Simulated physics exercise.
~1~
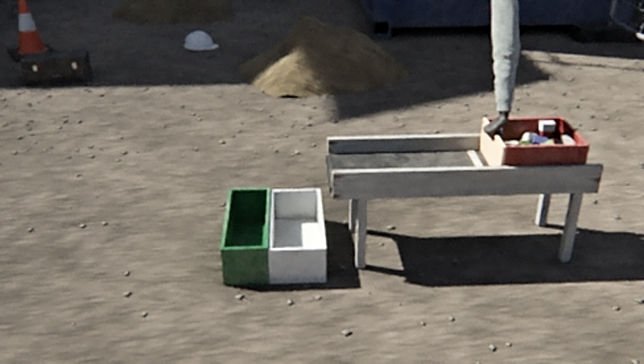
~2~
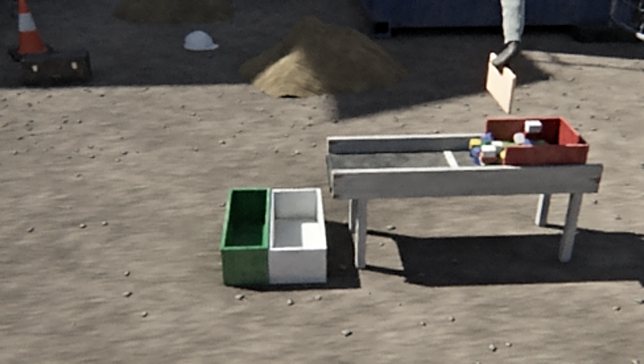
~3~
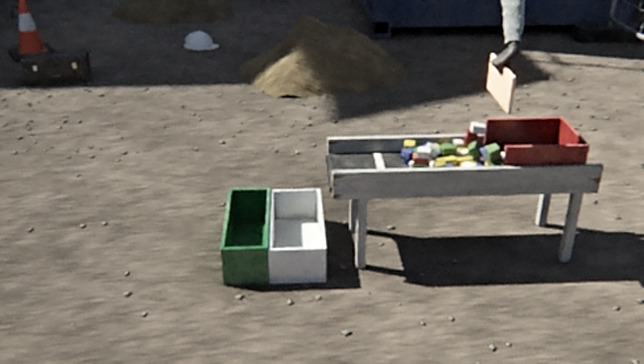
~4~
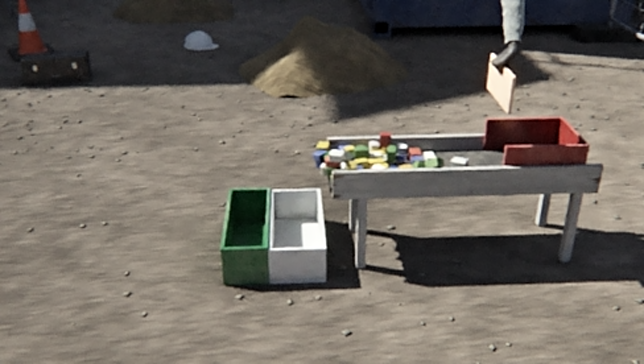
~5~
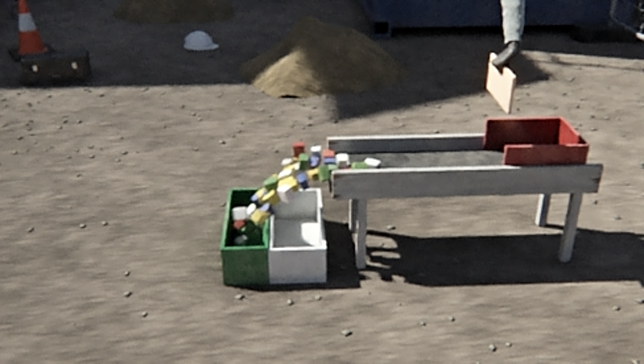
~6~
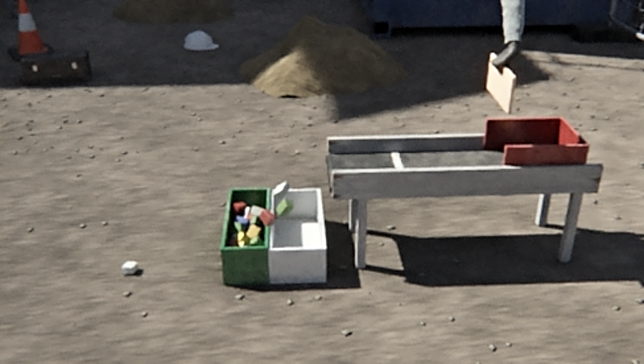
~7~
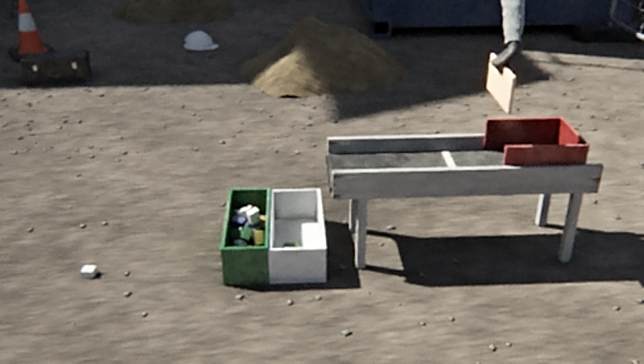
Colorful toy bricks slid left along a belt from a red pen after a gloved hand lifted its gate, then poured off the end, nearly all landing in the green box past the white tub, while one came to rest on the ground beyond.
